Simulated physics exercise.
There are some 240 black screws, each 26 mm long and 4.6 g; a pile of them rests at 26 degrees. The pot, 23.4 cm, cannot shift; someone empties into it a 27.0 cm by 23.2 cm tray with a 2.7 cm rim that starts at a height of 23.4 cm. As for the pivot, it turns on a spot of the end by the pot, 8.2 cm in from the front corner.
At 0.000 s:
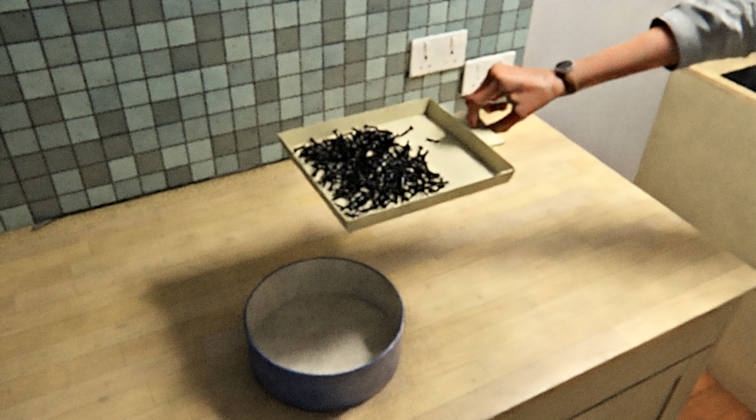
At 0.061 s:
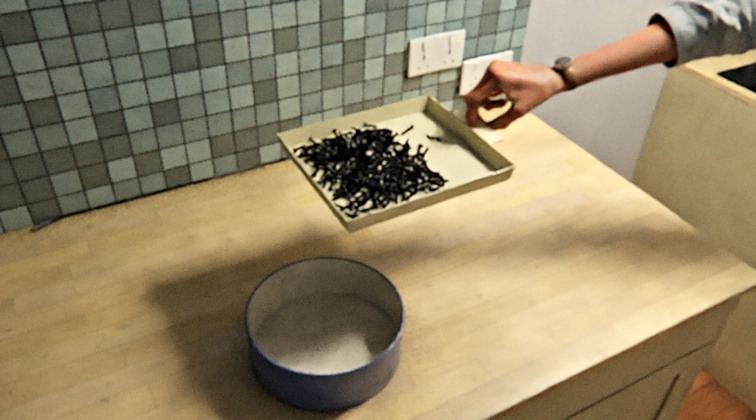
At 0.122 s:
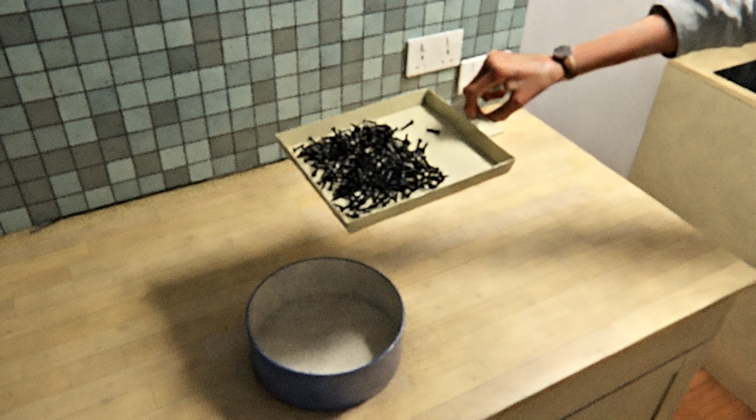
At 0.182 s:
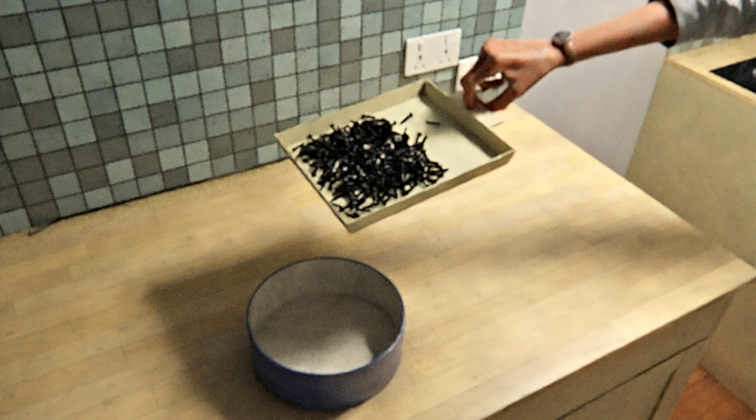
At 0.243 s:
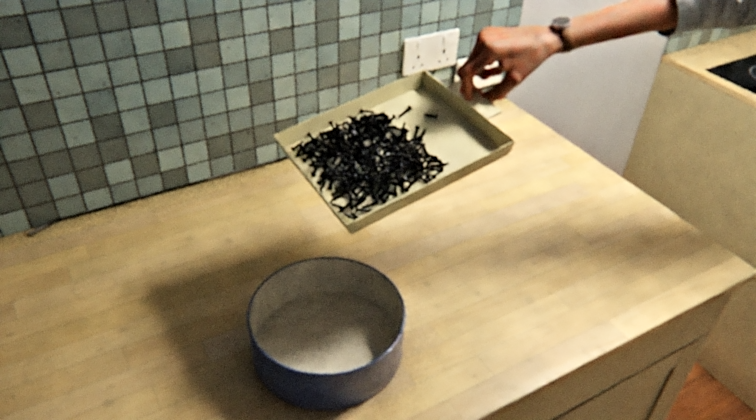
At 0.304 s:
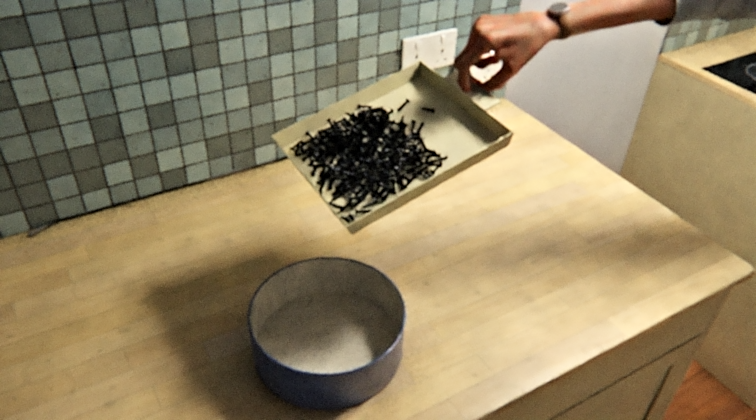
We see a heap of small black screws on a shallow tray held above a wooden counter, near a round blue pot, as a hand at the tray's far right gradually raises that side, tilting the tray toward the pot.
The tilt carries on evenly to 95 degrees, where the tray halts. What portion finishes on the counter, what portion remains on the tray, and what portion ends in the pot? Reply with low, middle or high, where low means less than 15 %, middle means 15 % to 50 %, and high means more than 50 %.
My answer: Counter - middle; left on the tray - low; pot - high.
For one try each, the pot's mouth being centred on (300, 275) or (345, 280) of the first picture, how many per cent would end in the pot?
I'd say some 95 per cent for the first and some 60 per cent for the second.
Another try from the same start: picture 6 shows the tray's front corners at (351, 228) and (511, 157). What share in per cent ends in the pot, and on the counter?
Final per cent - pot 100, counter 0.
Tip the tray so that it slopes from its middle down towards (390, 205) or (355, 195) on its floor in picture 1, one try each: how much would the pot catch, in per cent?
That would be close to 100 per cent, then close to 100 per cent.
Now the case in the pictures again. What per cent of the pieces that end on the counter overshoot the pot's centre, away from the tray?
Around 90 in a hundred.
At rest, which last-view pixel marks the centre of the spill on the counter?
Around (246, 297).
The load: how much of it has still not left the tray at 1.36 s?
About 80 per cent.
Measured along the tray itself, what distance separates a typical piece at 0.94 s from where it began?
It has moved some 6 cm from its start.
After 0.94 s, tilt 53 degrees; the tray holds 100 %, the pot 0 %.
After 1.36 s, tilt 78 degrees; the tray holds 80 %, the pot 0 %.
After 1.86 s, tilt 95 degrees; the tray holds 10 %, the pot 45 %.
At rest (3.0 s), counter 40 %, tray 0 %, pot 60 %.
